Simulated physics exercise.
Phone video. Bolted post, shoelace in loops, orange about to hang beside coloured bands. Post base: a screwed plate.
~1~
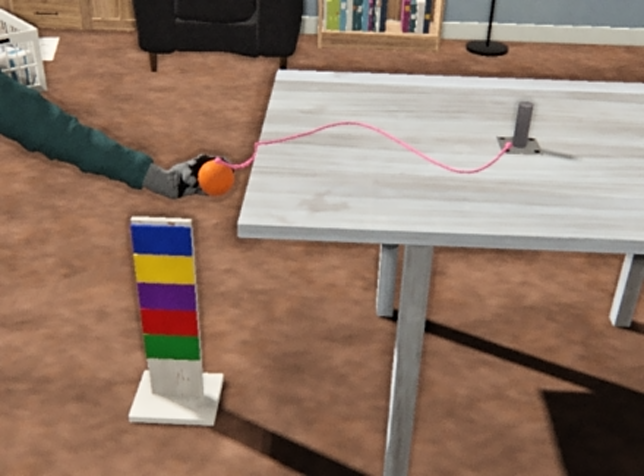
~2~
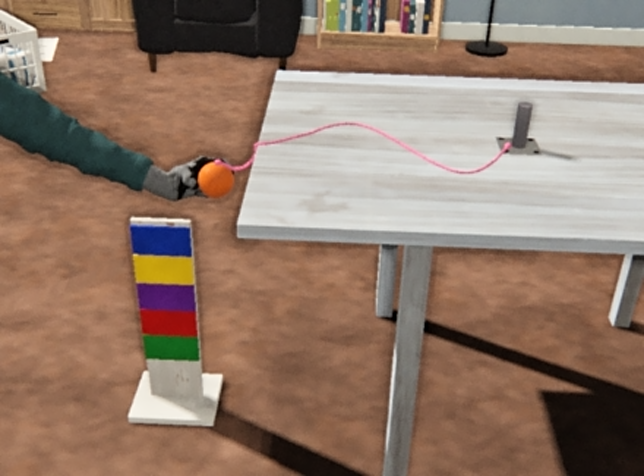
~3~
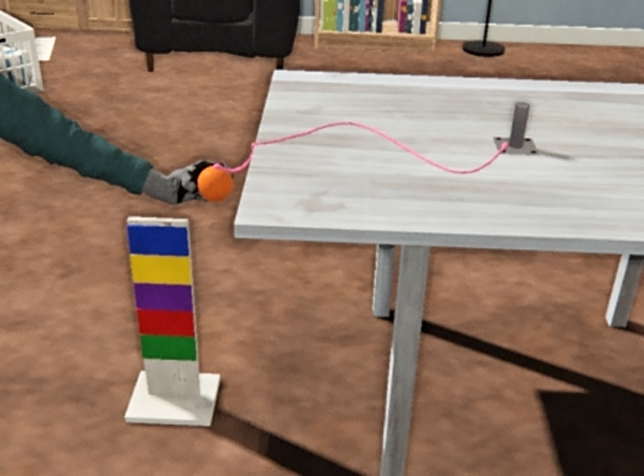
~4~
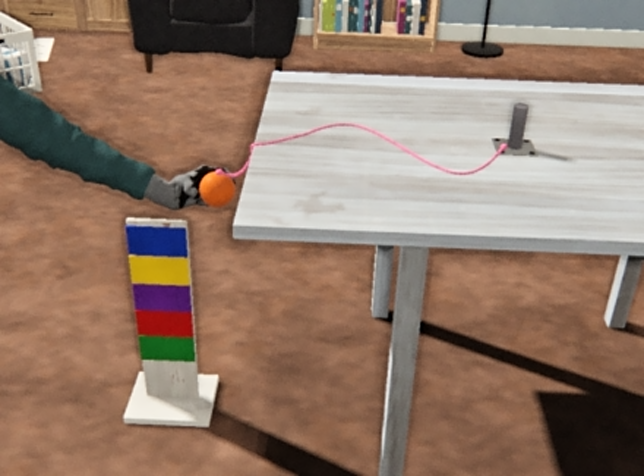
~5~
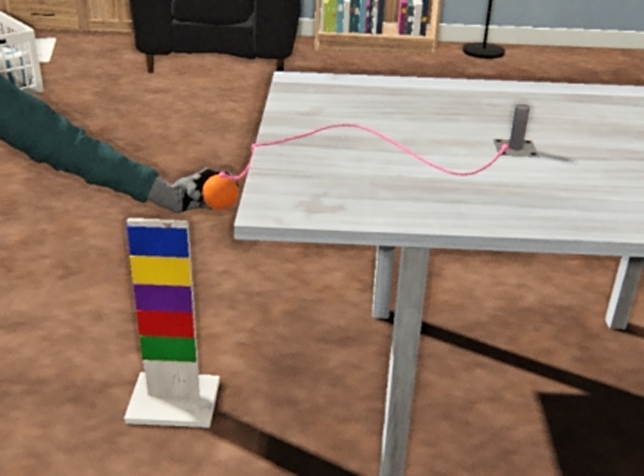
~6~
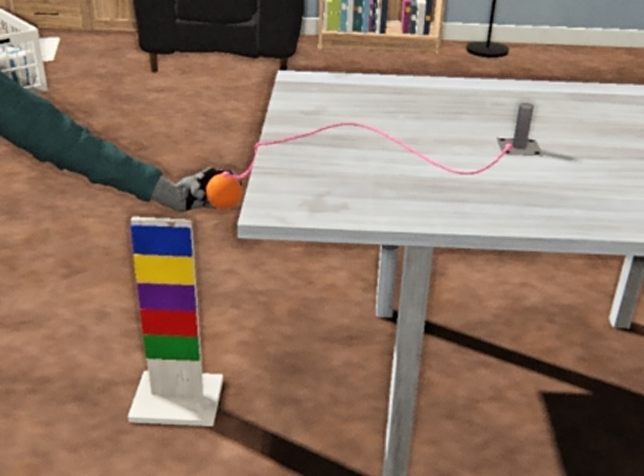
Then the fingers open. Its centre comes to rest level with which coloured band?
With the purple one.
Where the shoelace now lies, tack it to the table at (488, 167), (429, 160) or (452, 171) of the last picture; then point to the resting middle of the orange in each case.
That would be (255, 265) for the first, (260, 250) for the second and (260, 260) for the third.
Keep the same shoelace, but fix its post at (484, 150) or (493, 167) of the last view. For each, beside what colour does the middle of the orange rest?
Result 1: Red. Result 2: Red.
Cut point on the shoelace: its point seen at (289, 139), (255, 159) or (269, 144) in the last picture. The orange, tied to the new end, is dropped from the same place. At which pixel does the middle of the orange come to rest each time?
Try by try, the places come out as (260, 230), (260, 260) and (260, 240).
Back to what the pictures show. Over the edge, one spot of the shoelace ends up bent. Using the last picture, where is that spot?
Position: Approx. (342, 125).
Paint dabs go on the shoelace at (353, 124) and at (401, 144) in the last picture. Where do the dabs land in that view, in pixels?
One finishes at (269, 151) and the other at (338, 149).
Early on, orange near (290, 290); level with purple.
Midway, orange near (242, 300); level with purple.
Finally, orange near (253, 302); level with purple. The purple one.
